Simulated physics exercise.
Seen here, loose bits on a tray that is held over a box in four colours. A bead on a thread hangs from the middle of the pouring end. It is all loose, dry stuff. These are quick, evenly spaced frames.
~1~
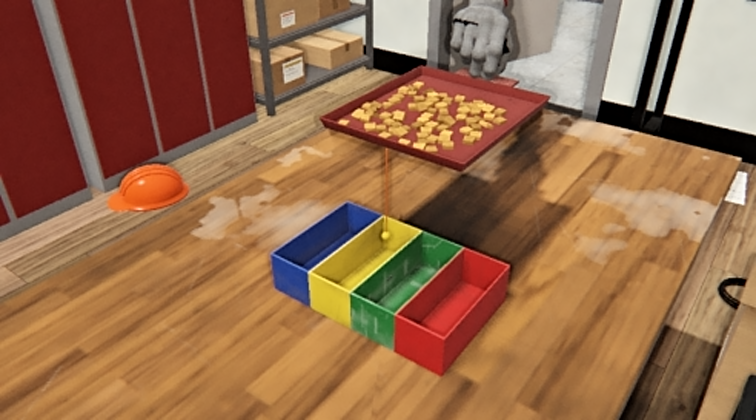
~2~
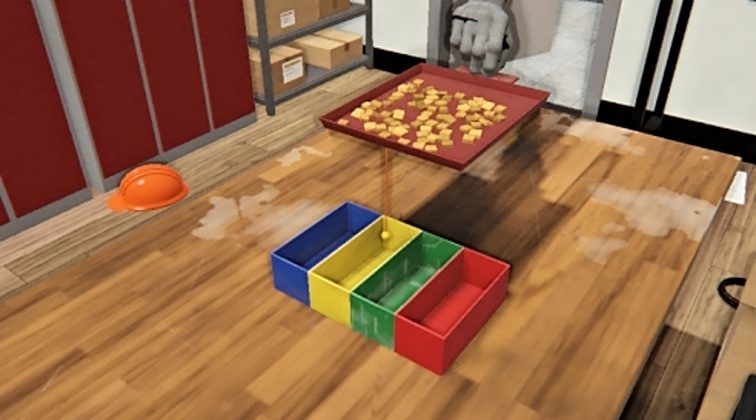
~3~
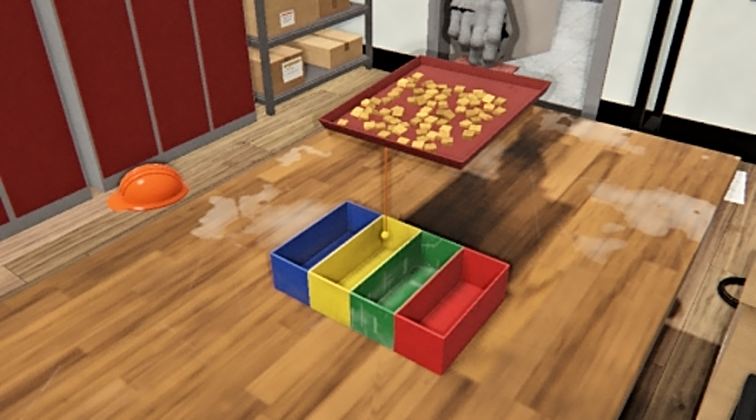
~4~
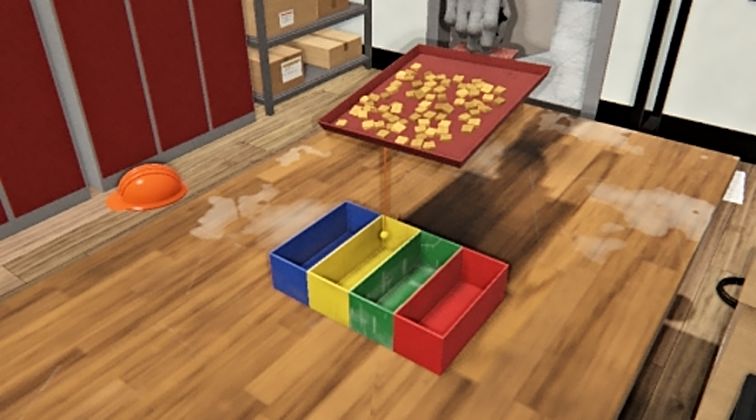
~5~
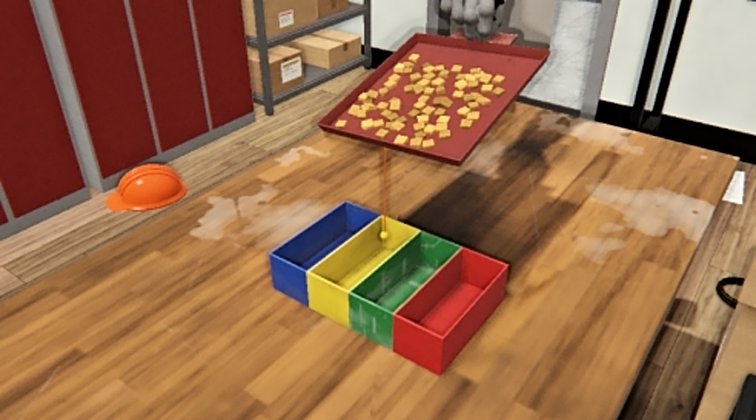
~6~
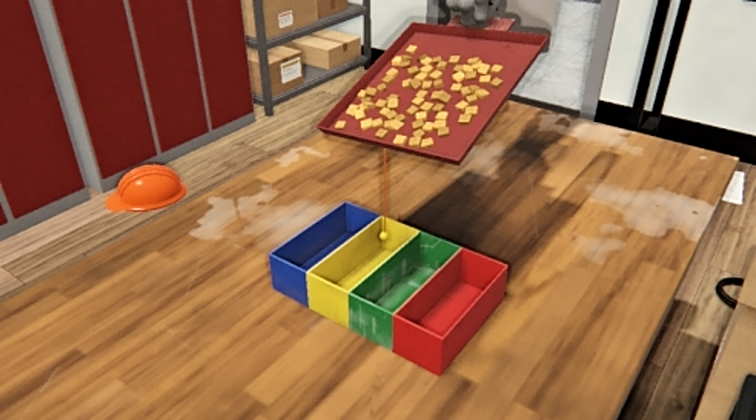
The clip shows a red tray of cereal squares above a box with blue, yellow, green and red cells, first level, then gradually tilting as its far side rises near a gray mechanical hand, with the box staying still.
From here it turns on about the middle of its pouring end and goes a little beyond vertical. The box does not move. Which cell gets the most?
It favours the blue compartment.
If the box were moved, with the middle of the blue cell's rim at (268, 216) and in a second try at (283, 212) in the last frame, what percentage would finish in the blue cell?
Near 0 % and 0 %.
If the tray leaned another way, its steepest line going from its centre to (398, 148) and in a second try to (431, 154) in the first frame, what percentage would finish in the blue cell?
In turn 20 and 0 in a hundred.
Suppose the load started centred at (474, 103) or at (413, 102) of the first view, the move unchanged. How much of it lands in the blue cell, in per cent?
About 40 and 70 per cent.
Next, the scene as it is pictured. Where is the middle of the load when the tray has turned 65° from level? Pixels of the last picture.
Roughly at (365, 123).
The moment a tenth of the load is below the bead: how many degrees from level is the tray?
At about 80°.
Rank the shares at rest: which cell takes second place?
It is the yellow cell.
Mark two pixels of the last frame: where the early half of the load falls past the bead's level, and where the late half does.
The first part at (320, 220); the rest at (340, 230).
Soon, tray tipped steeply; nearly all on the tray; a small part falling or outside the box.
A while on, tray tipped past a quarter turn; a small part on the tray; about a third in the blue cell; a small part in the yellow cell; a stray few in the green cell; about half falling or outside the box.
Towards the end, tray tipped past a quarter turn; about half in the blue cell; about a quarter in the yellow cell; a small part in the green cell; a small part falling or outside the box.
Finally, tray tipped past a quarter turn; about half in the blue cell; about a quarter in the yellow cell; a small part in the green cell; none in the red cell; a small part outside the box.
